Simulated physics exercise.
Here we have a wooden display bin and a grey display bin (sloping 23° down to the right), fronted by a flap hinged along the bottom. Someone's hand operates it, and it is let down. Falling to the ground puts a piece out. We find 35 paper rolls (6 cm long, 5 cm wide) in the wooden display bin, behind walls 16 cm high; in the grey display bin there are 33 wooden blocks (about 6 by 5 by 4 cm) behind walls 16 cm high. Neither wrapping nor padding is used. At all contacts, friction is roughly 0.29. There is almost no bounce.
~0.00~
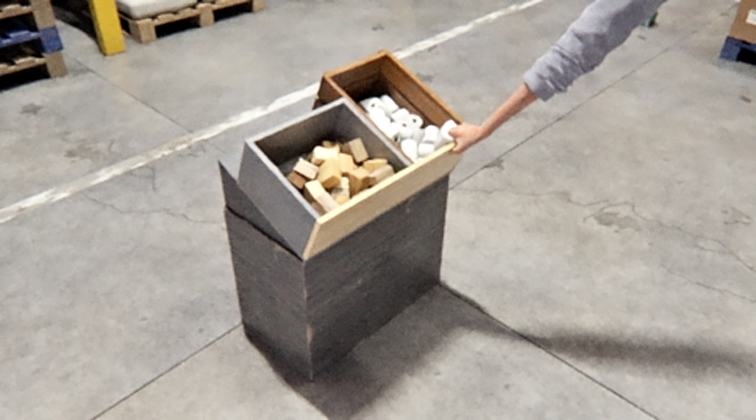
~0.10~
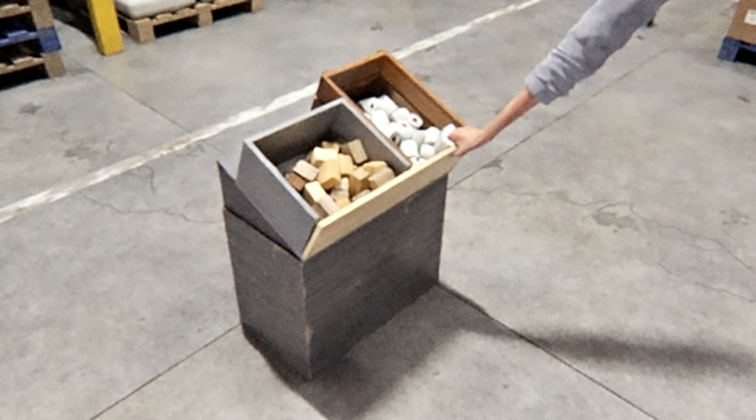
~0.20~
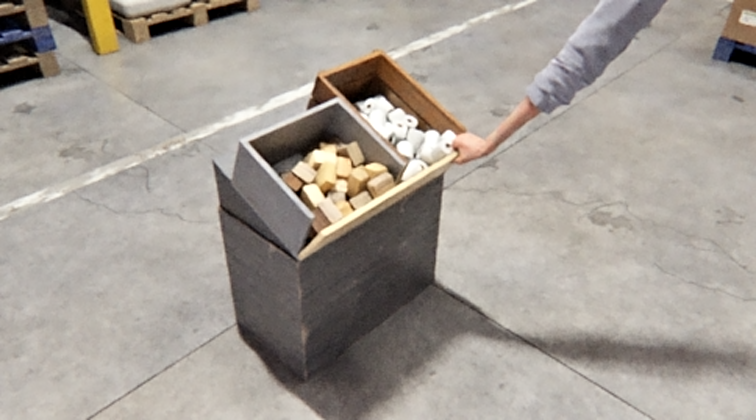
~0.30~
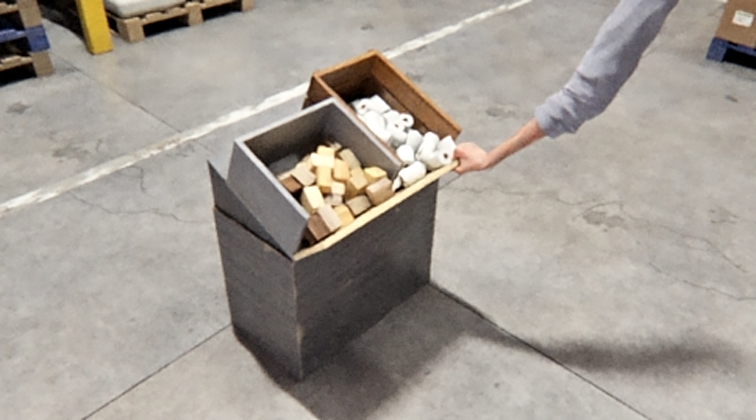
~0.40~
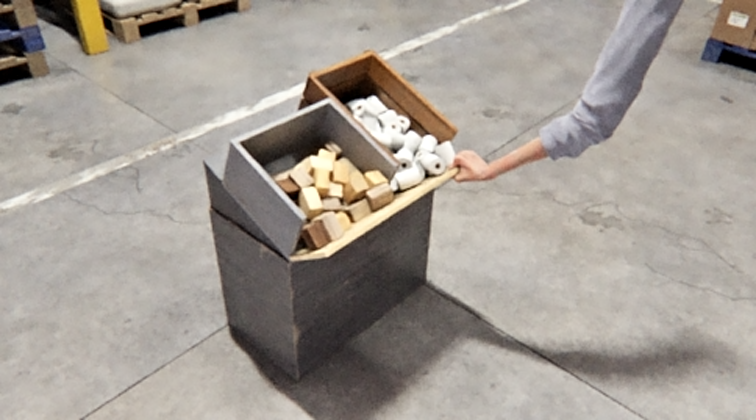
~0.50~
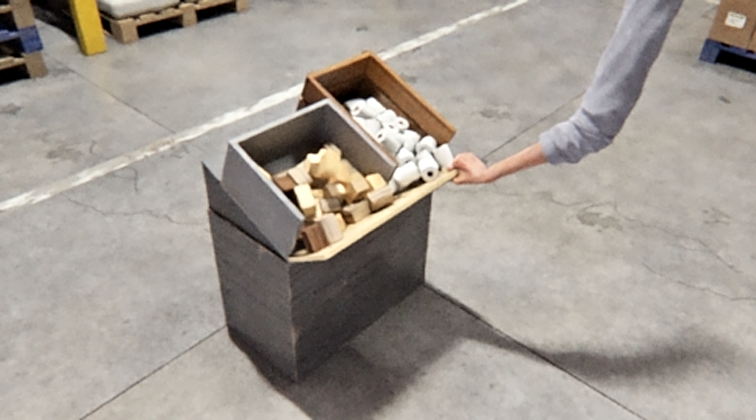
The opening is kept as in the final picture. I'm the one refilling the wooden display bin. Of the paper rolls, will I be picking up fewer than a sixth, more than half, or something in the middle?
Onto the ground goes a portion smaller than a sixth.
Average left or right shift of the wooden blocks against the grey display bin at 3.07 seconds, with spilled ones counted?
Rightwards, roughly 6 cm.
After 0.91 s, wooden display bin 35 in, 0 out and grey display bin 33 in, 0 out.
After 1.43 s, wooden display bin 35 in, 0 out and grey display bin 32 in, 1 out.
After 2.15 s, wooden display bin 35 in, 0 out and grey display bin 32 in, 1 out.
Final count (at 3.07 s), wooden display bin 35 in, 0 out and grey display bin 32 in, 1 out. Asked share, 0 of 35, 0 per cent.
